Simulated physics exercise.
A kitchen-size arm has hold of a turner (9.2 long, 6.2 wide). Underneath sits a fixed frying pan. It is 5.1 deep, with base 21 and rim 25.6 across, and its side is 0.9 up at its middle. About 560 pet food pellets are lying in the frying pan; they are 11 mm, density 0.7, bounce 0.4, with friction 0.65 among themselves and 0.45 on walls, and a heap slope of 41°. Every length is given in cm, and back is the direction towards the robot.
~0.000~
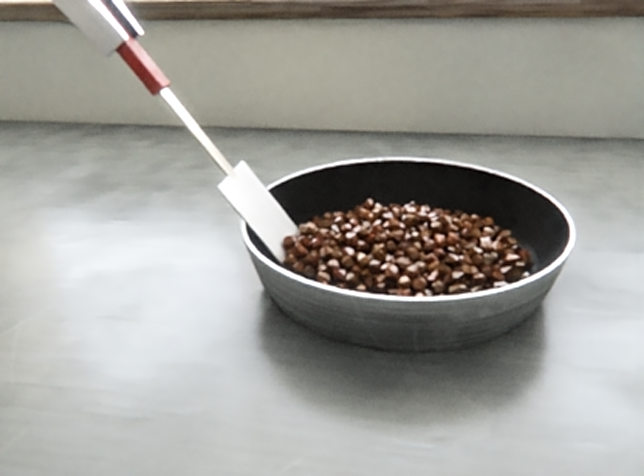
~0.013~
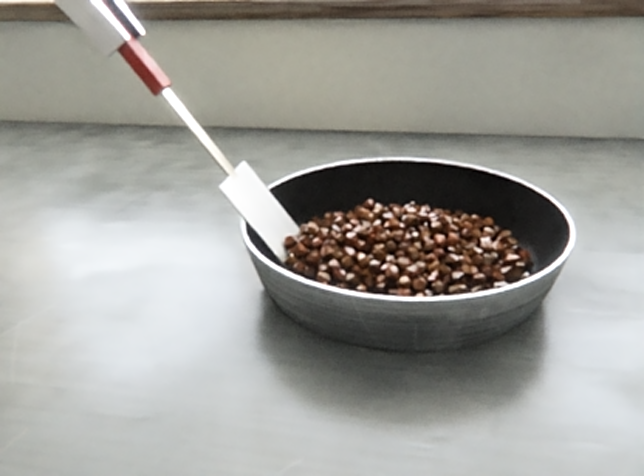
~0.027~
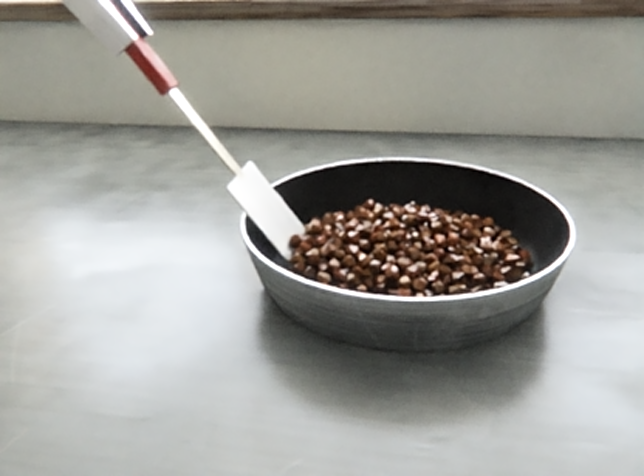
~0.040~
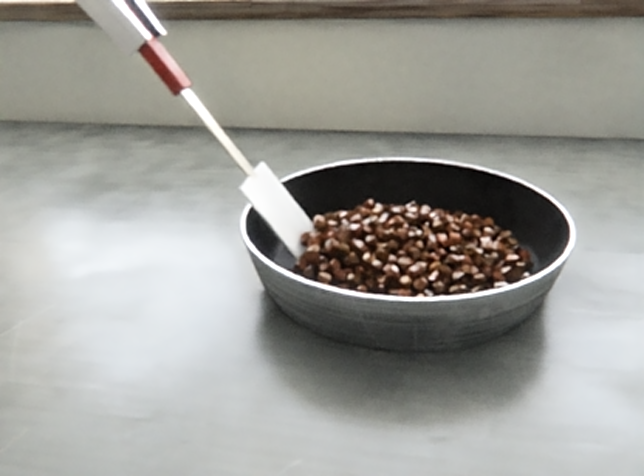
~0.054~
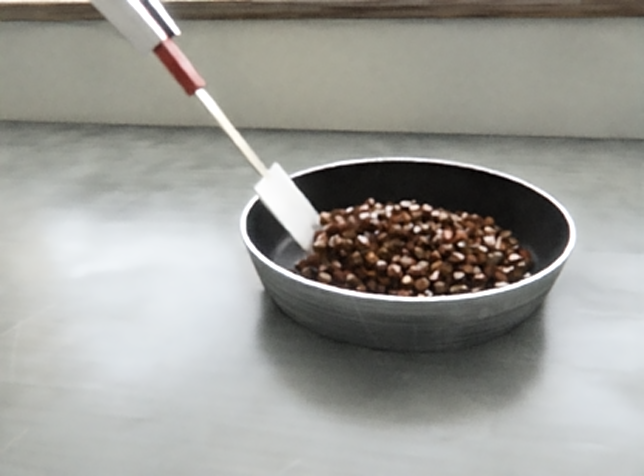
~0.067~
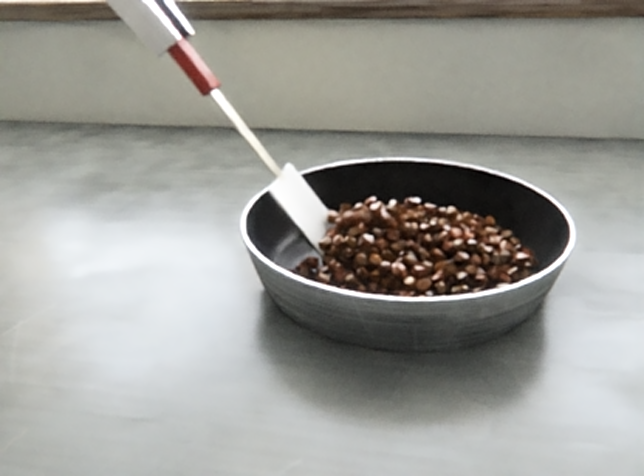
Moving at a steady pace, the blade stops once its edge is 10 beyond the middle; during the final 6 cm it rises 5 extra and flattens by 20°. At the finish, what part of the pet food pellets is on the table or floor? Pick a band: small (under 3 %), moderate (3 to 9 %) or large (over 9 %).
The share is large, over 9 %.
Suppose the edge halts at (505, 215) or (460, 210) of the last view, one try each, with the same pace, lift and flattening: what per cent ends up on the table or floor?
Close to 10 and close to 5 per cent, respectively.
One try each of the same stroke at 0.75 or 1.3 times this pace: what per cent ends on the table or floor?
Roughly 10 % and roughly 15 %.
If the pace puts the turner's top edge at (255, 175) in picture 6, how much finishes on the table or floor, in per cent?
That share would be some 5 percent.
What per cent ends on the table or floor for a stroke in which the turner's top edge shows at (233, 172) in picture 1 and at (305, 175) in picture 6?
Close to 15 in a hundred.
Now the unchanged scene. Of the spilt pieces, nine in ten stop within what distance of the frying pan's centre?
I'd estimate close to 35 centimetres.
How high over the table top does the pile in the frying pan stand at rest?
4.5 cm.
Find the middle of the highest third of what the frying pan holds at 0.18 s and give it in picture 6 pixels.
I'd put it close to (476, 234).
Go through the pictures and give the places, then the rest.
The turner top edge at (230, 174), sloping 54°; upper third of the load around (400, 243), from x 285 to 525, top at y 205; 563 in the frying pan, in the first frame.
The turner top edge at (232, 174), sloping 54°; upper third of the load around (399, 243), from x 285 to 525, top at y 205, in the second frame.
The turner top edge at (239, 174), sloping 54°; upper third of the load around (397, 242), from x 285 to 525, top at y 205, in the third frame.
The turner top edge at (251, 175), sloping 54°; upper third of the load around (393, 239), from x 285 to 525, top at y 205, in the fourth frame.
The turner top edge at (265, 175), sloping 54°; upper third of the load around (397, 236), from x 285 to 530, top at y 205, in the fifth frame.
The turner top edge at (279, 176), sloping 54°; upper third of the load around (402, 233), from x 285 to 535, top at y 200; 563 in the frying pan, in the sixth frame.
After 0.12 s, sloping 54°, highest piece 8 above the table; 563 in the frying pan.
After 0.18 s, sloping 49°, highest piece 7 above the table; 563 in the frying pan.
After 0.41 s, sloping 34°, highest piece 4 above the table; 482 in the frying pan, 81 on the table or floor.
After 1.46 s, sloping 34°, highest piece 4 above the table; 482 in the frying pan, 81 on the table or floor.
In the end, 482 in the frying pan, 81 on the table or floor. That is 14 % on the table or floor.
